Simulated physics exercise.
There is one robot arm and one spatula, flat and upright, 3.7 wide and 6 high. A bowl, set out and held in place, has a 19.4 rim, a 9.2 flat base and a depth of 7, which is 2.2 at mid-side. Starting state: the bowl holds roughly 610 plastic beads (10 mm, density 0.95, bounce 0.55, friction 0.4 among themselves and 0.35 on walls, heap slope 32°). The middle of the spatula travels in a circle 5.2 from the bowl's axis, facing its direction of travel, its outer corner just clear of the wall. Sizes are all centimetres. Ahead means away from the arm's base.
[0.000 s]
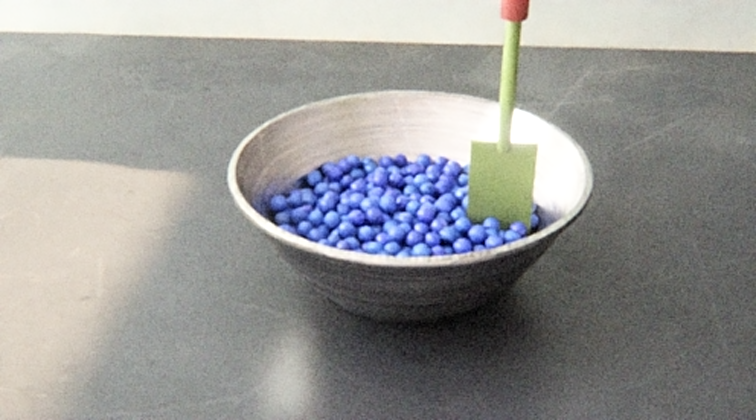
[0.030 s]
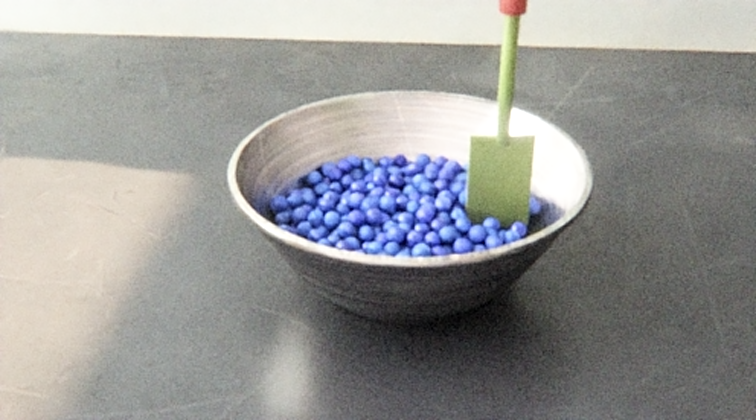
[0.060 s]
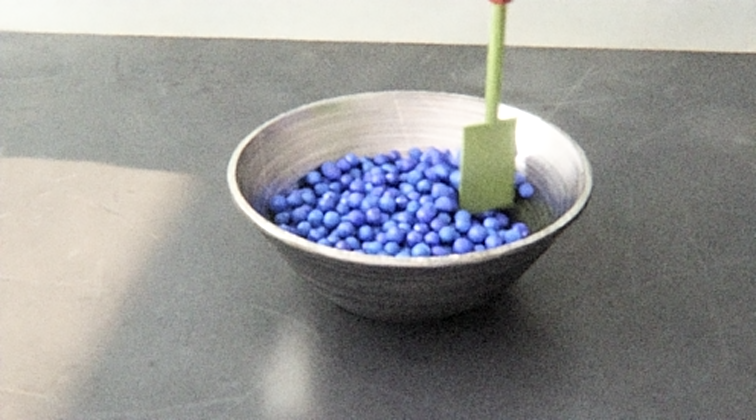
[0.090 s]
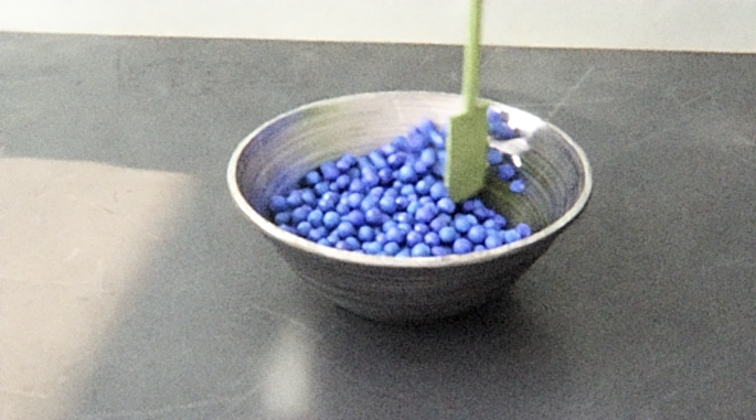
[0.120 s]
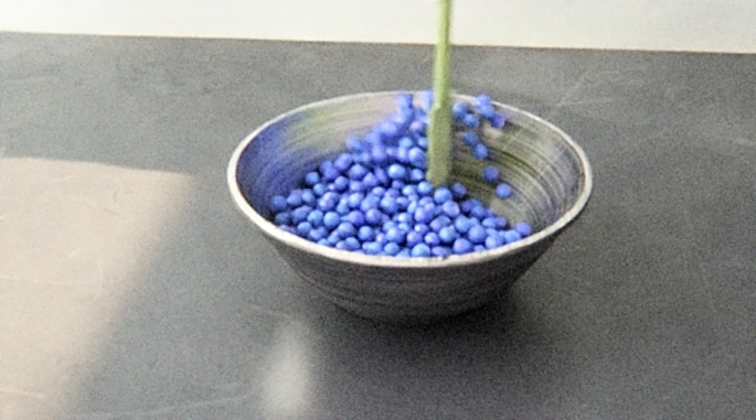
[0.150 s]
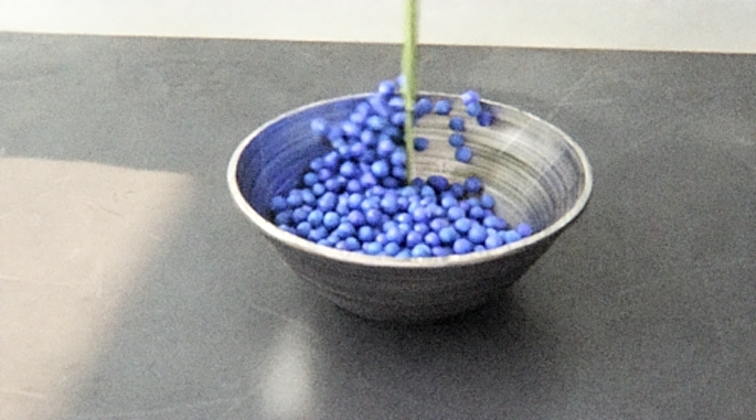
A green spatula with a red handle pushed through blue beads in a bowl, sweeping from the right side toward the back and leftward, turning edge-on as beads piled up and scattered around its blade.
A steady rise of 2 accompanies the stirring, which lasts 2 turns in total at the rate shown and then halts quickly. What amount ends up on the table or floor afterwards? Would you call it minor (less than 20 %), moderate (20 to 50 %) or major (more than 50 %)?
I would call it minor.
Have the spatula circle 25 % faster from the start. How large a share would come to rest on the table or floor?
In that case it comes to around 20 percent.
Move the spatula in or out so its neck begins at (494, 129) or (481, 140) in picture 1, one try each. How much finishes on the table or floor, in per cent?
Near 15 and 5 in a hundred, one try each.
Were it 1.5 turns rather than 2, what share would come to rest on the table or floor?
Roughly 10 per cent.
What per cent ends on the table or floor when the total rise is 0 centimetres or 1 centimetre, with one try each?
Around 25 percent, then 20 percent.
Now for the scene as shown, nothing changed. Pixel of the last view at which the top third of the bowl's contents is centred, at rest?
Centre of top third: Approx. (408, 214).
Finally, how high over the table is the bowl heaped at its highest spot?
Some 6.0 cm.
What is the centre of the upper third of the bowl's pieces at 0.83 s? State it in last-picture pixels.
Near pixel (402, 211).
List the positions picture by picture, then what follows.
In the first picture, spatula neck at (506, 117), 0° round; upper third of the load around (405, 216), from x 280 to 530, top at y 160; 609 in the bowl.
In the second picture, spatula neck at (505, 110), 8° round; upper third of the load around (407, 213), from x 280 to 535, top at y 160.
In the third picture, spatula neck at (493, 96), 29° round; upper third of the load around (406, 205), from x 280 to 525, top at y 140.
In the fourth picture, spatula neck at (471, 85), 50° round; upper third of the load around (408, 202), from x 280 to 525, top at y 120.
In the fifth picture, spatula neck at (442, 77), 72° round; upper third of the load around (398, 201), from x 280 to 525, top at y 100.
In the sixth picture, spatula neck at (410, 74), 94° round; upper third of the load around (382, 195), from x 280 to 525, top at y 80; 608 in the bowl, 1 in flight or on the tool.
After 0.49 s, 338° round, highest piece 9 above the table; 560 in the bowl, 34 on the table or floor, 15 in flight or on the tool.
After 0.83 s, 223° round, highest piece 7 above the table; 541 in the bowl, 67 on the table or floor, 1 in flight or on the tool.
After 1.20 s, 0° round, highest piece 5 above the table; 541 in the bowl, 68 on the table or floor.
After 1.90 s, 0° round, highest piece 5 above the table; 541 in the bowl, 68 on the table or floor.
At rest, 541 in the bowl, 68 on the table or floor. That is 11 % on the table or floor.
